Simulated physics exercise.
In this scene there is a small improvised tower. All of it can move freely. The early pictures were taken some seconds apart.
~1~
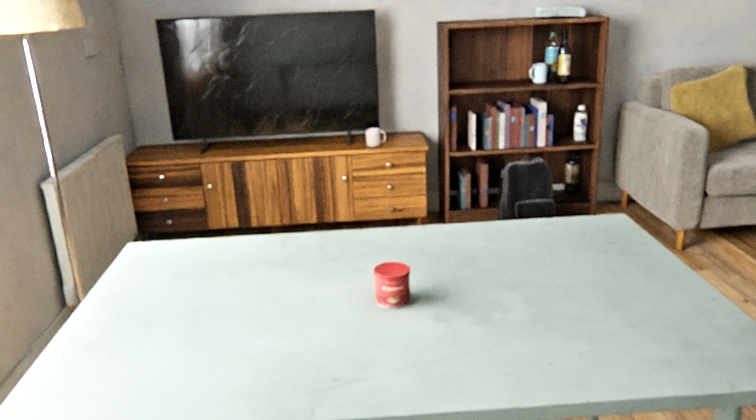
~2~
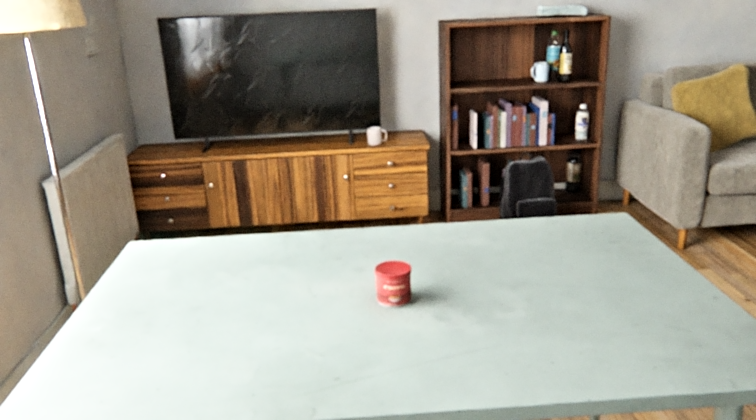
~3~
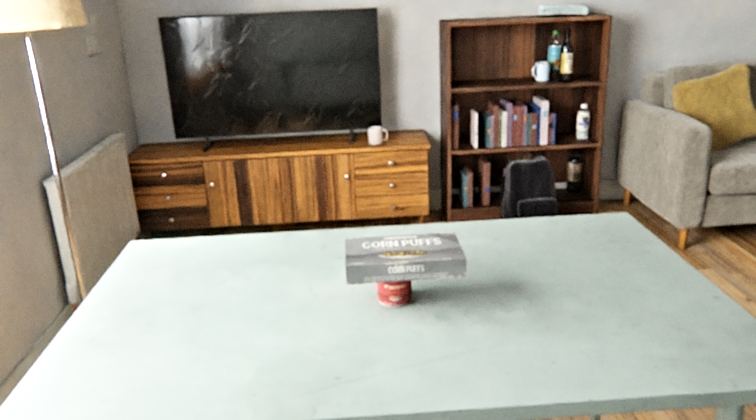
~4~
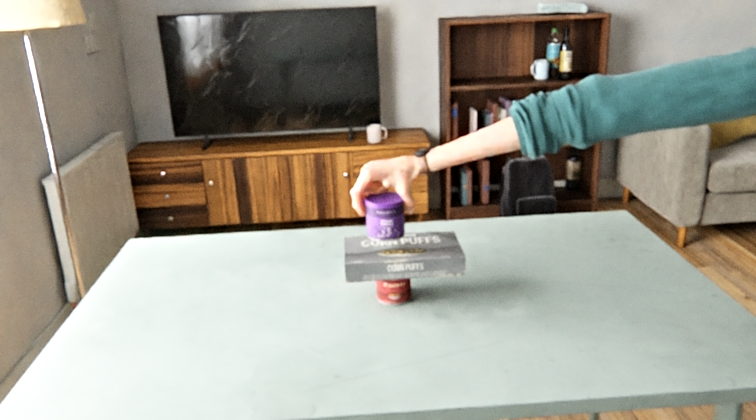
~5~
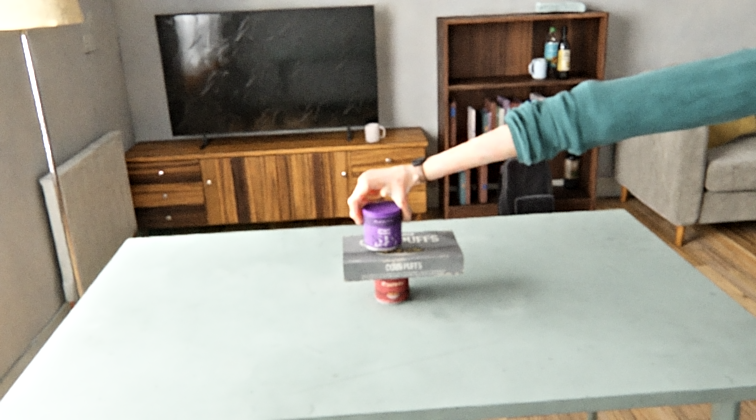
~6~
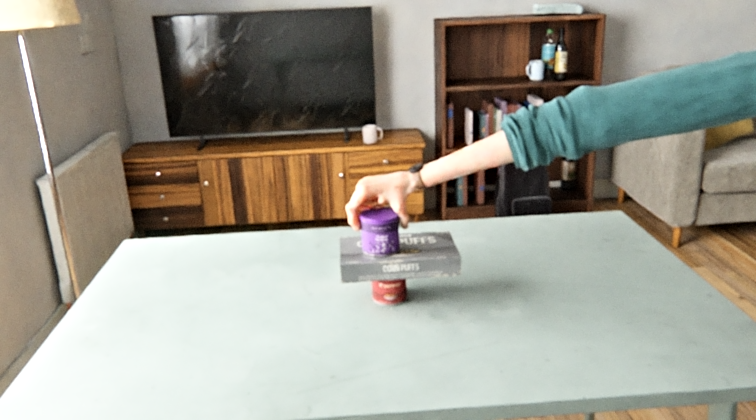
To begin with, a small red tin stands alone on a pale table in a living room, and then a grey Corn Puffs box lies flat on top of it. A hand in a green sleeve reaches in from the right, holding a purple tin above the box, and lowers it onto the box's left part.
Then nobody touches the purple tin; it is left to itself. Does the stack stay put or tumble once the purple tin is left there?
Ah, it stays steady all along.
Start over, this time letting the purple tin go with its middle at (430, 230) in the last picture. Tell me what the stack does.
After that, it tumbles down.
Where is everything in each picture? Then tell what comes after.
In the first frame, the last thing is not in view yet; red tin (392, 285).
In the second frame, the last thing is not in view yet; red tin (394, 284).
In the third frame, the last thing is not in view yet; red tin (394, 284).
The fourth frame shows on its way; purple tin (386, 216); red tin (394, 282).
The fifth frame shows on its way; purple tin (383, 225); red tin (392, 281).
The sixth frame shows in place under the hand; purple tin (380, 232); red tin (389, 282).
Then, 0.20 s later than the last frame, all is still.
Then, 0.40 s later than the last frame, purple tin resting near (380, 232).
When it is over, all 3 as before. End places, in pixels of the last picture, purple tin near (380, 232). The stack keeps its balance.
